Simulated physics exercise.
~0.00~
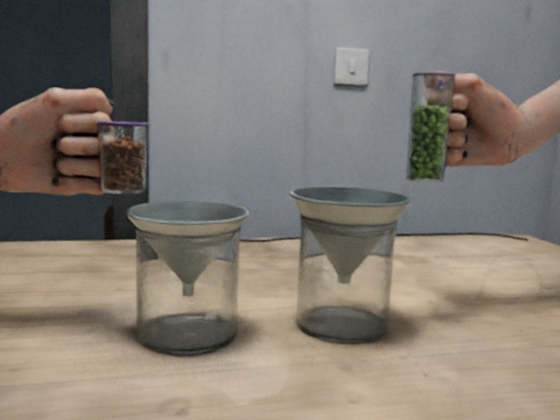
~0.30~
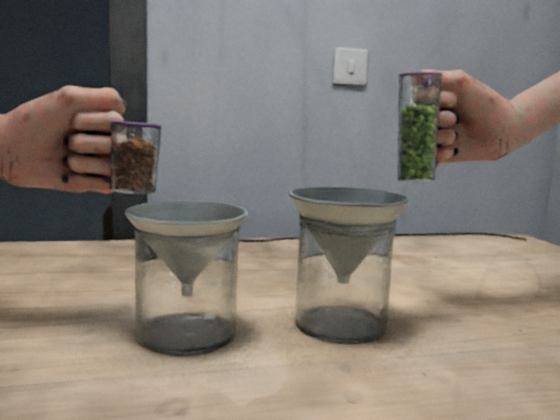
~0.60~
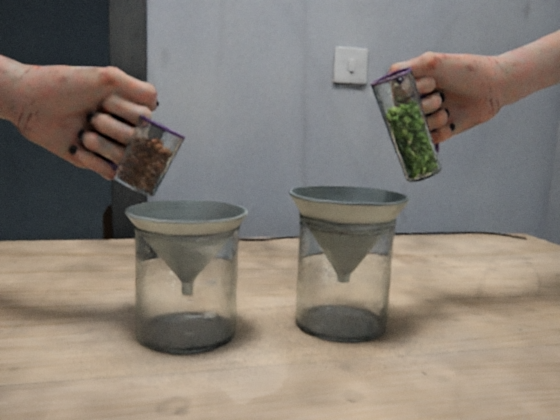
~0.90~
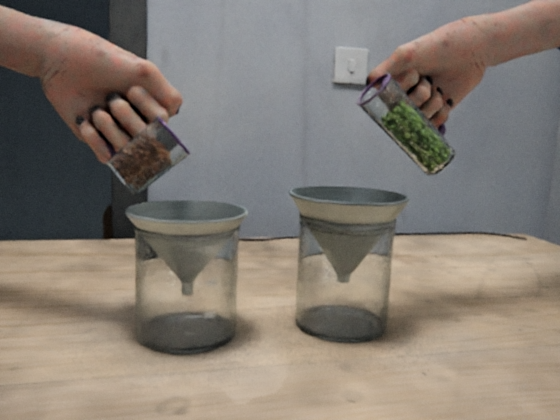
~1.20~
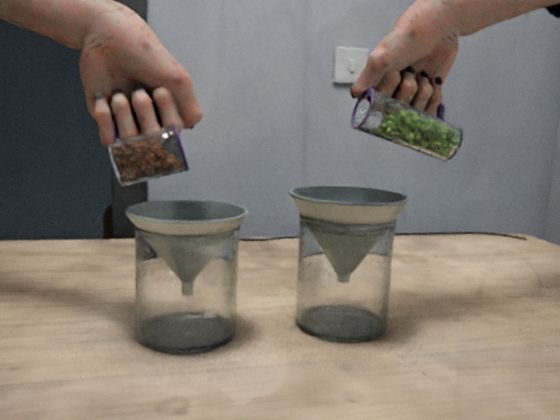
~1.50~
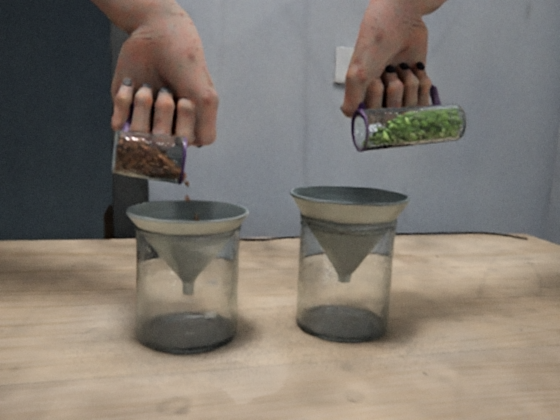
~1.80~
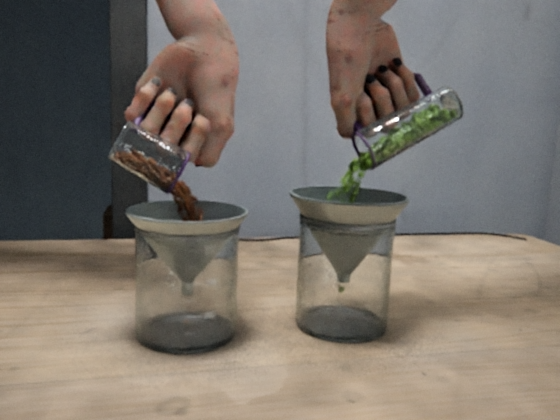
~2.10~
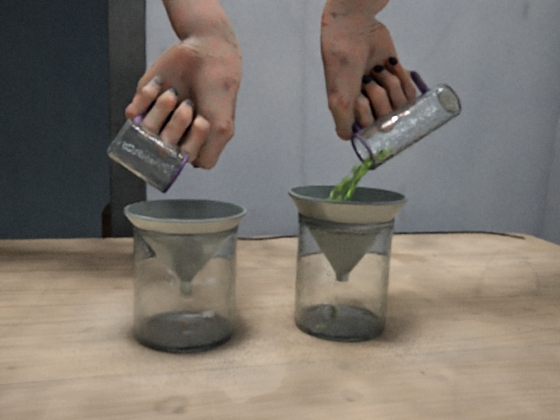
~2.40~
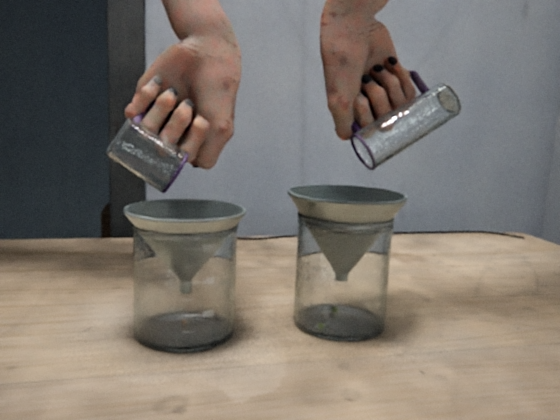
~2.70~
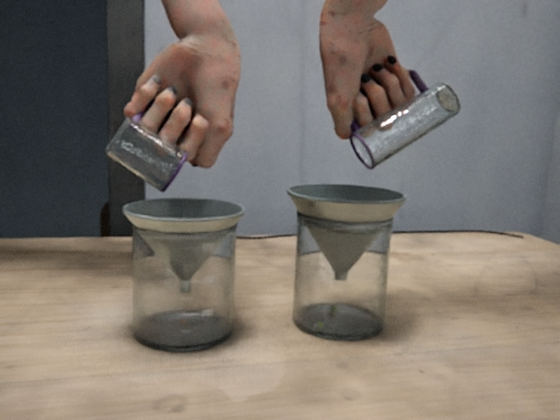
Two hands brought small clear cups, one of reddish-brown bits and one of green bits, over two funnels set in glass jars, then tipped them until both were empty, the left first, while the jars below still looked almost empty.
